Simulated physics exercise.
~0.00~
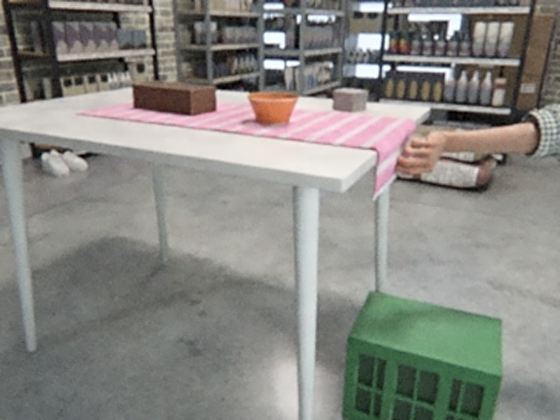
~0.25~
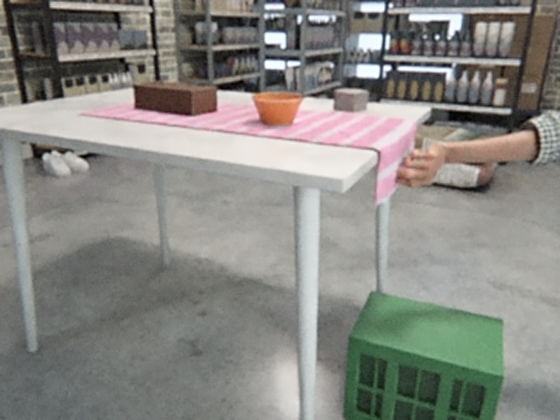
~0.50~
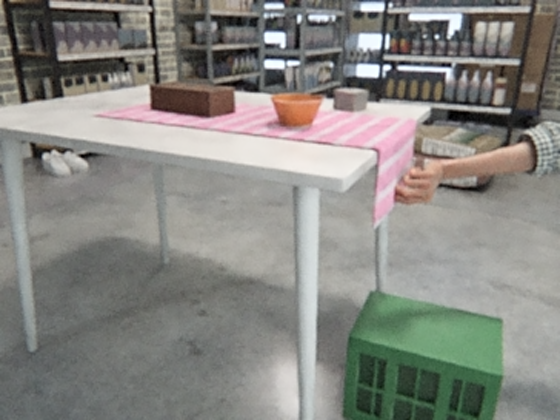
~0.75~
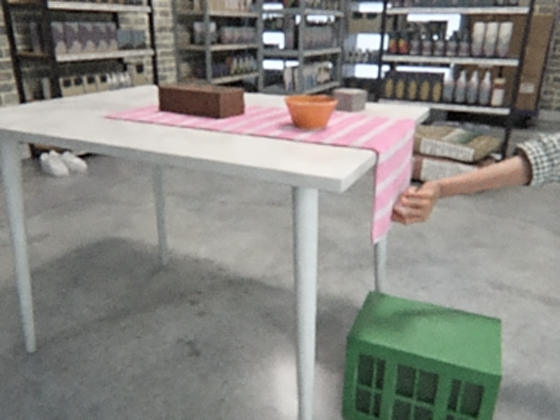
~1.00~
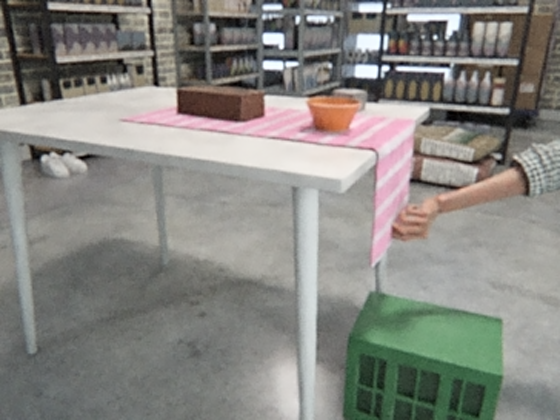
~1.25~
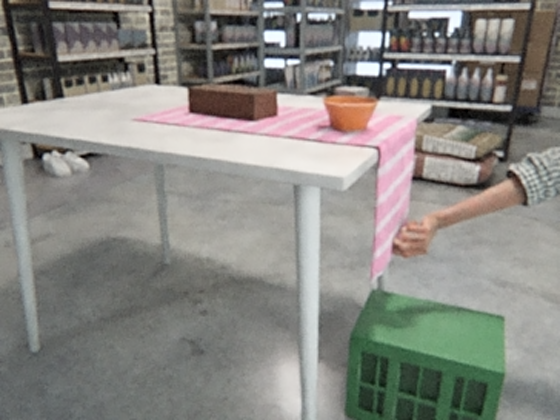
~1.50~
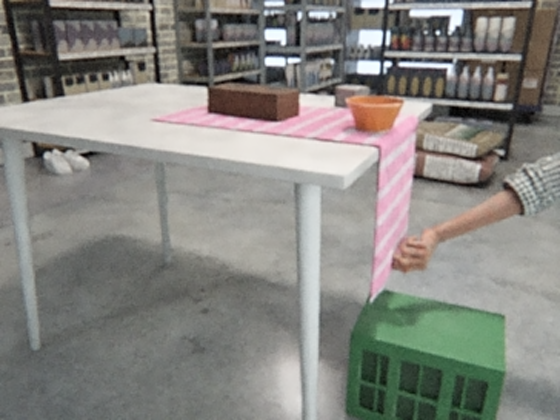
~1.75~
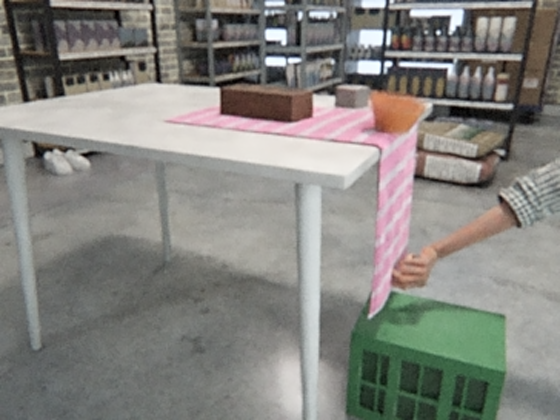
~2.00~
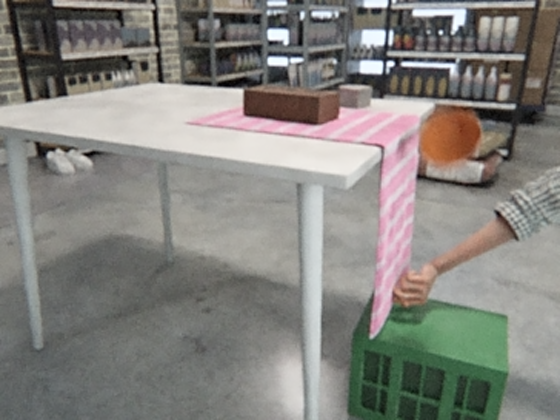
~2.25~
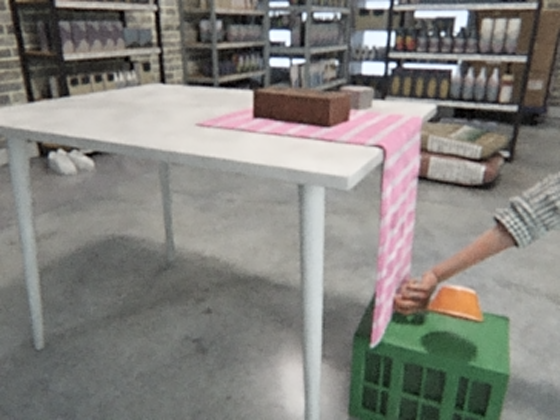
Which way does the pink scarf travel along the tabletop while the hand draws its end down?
The pink scarf slides to the right along the tabletop, toward the edge where its end hangs down.
